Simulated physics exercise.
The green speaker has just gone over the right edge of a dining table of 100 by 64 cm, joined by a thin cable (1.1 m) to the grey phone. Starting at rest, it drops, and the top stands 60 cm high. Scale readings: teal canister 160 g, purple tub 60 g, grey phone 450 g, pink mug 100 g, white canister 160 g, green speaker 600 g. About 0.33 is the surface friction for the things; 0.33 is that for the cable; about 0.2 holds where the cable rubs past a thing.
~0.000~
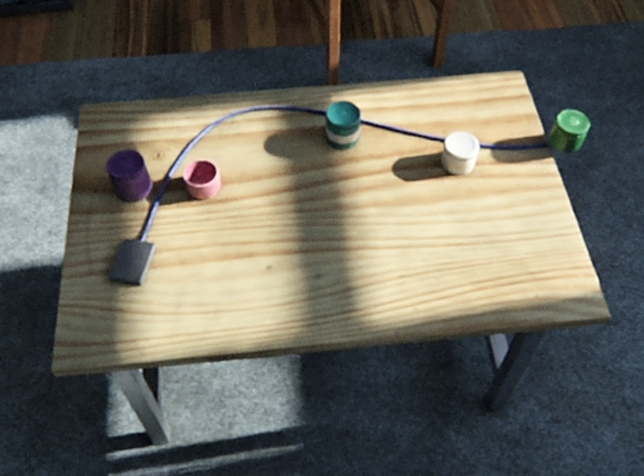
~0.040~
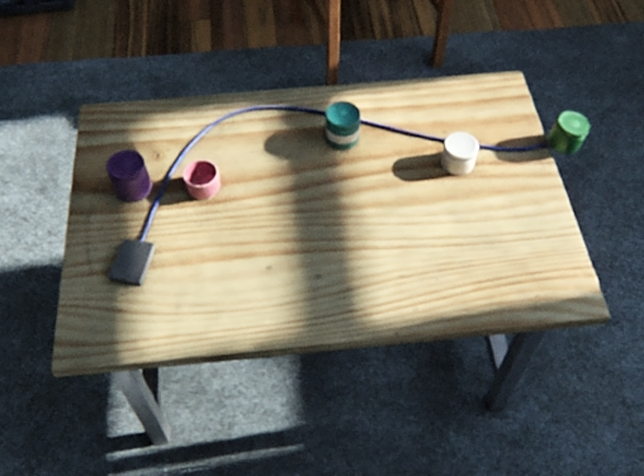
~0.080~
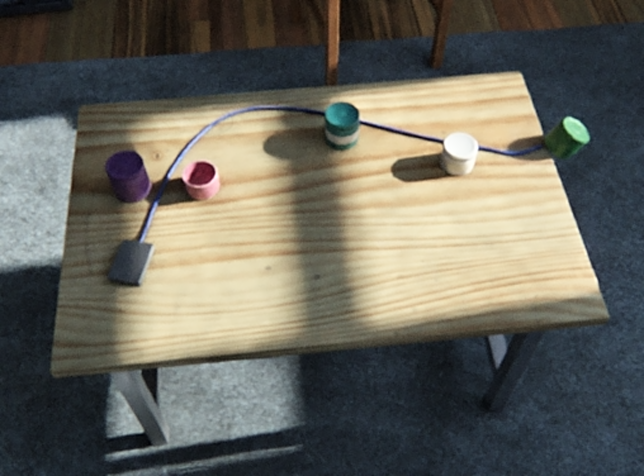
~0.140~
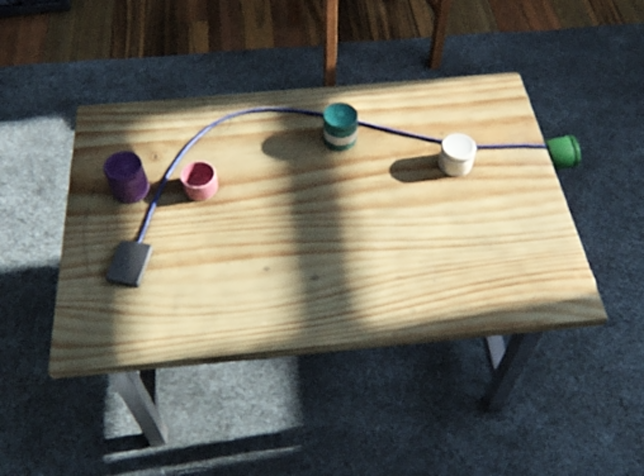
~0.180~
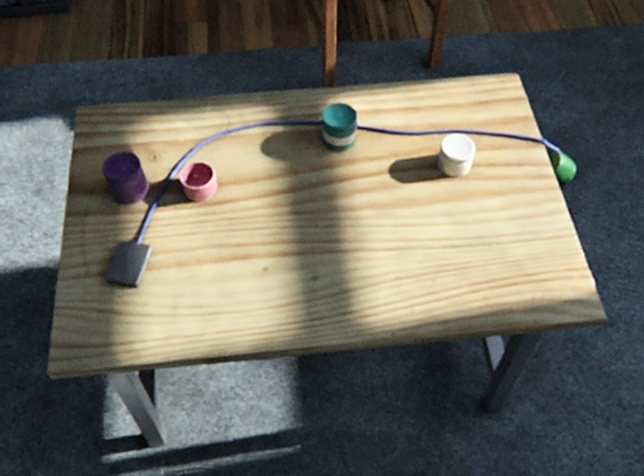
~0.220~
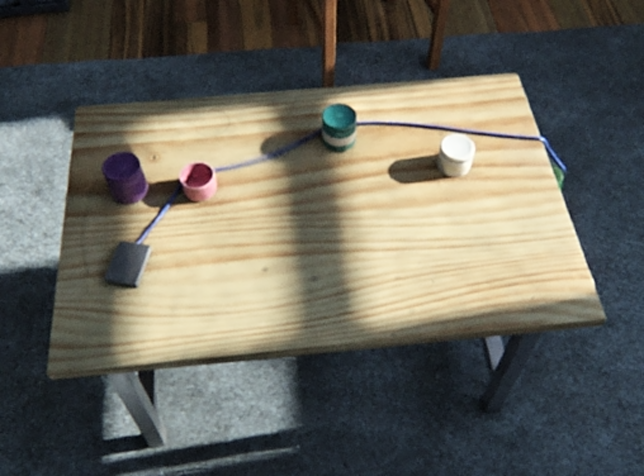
A green cylinder, joined by a thin blue-purple cable to a grey block, tips over the right edge of a pale wooden table, seen from above on a blue-grey carpet. Purple and pink containers sit at the left near the block, a teal one behind the middle and a white one at right. The cylinder drops partly from sight, pulling the cable straighter across the top, while the camera barely shifts.
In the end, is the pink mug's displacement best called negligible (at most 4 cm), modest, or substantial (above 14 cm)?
Best called substantial.
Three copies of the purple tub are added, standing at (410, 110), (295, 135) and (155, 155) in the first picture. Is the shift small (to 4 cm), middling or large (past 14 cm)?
Result, in order: Minor / major / minor.
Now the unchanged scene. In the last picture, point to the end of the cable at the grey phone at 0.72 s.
Look around (305, 183) and you'll see it.
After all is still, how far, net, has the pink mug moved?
The pink mug ends up 35 cm from where it started.
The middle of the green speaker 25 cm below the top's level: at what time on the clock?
It happens at 0.32 seconds on the clock.
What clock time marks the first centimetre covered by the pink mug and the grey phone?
On the clock, pink mug 0.24 s and grey phone 0.28 s.
After 0.5 s, the cable's tail end at (207, 227); pink mug 26 cm off its start, teal canister 22 cm off its start, grey phone 12 cm off its start.
After 0.7 s, the cable's tail end at (305, 183); pink mug 37 cm off its start, teal canister 36 cm off its start, grey phone 34 cm off its start.
After 1.0 s, the cable's tail end at (328, 173); pink mug 37 cm off its start at (331, 289), grey phone 39 cm off its start at (308, 178), teal canister 36 cm off its start at (424, 250).
After 1.2 s, the cable's tail end at (328, 173); pink mug 37 cm off its start, grey phone 39 cm off its start, teal canister 36 cm off its start.
After 2.4 s, the cable's tail end at (328, 173); pink mug 37 cm off its start at (331, 289), grey phone 39 cm off its start at (308, 178), teal canister 36 cm off its start at (424, 250), green speaker over the edge.
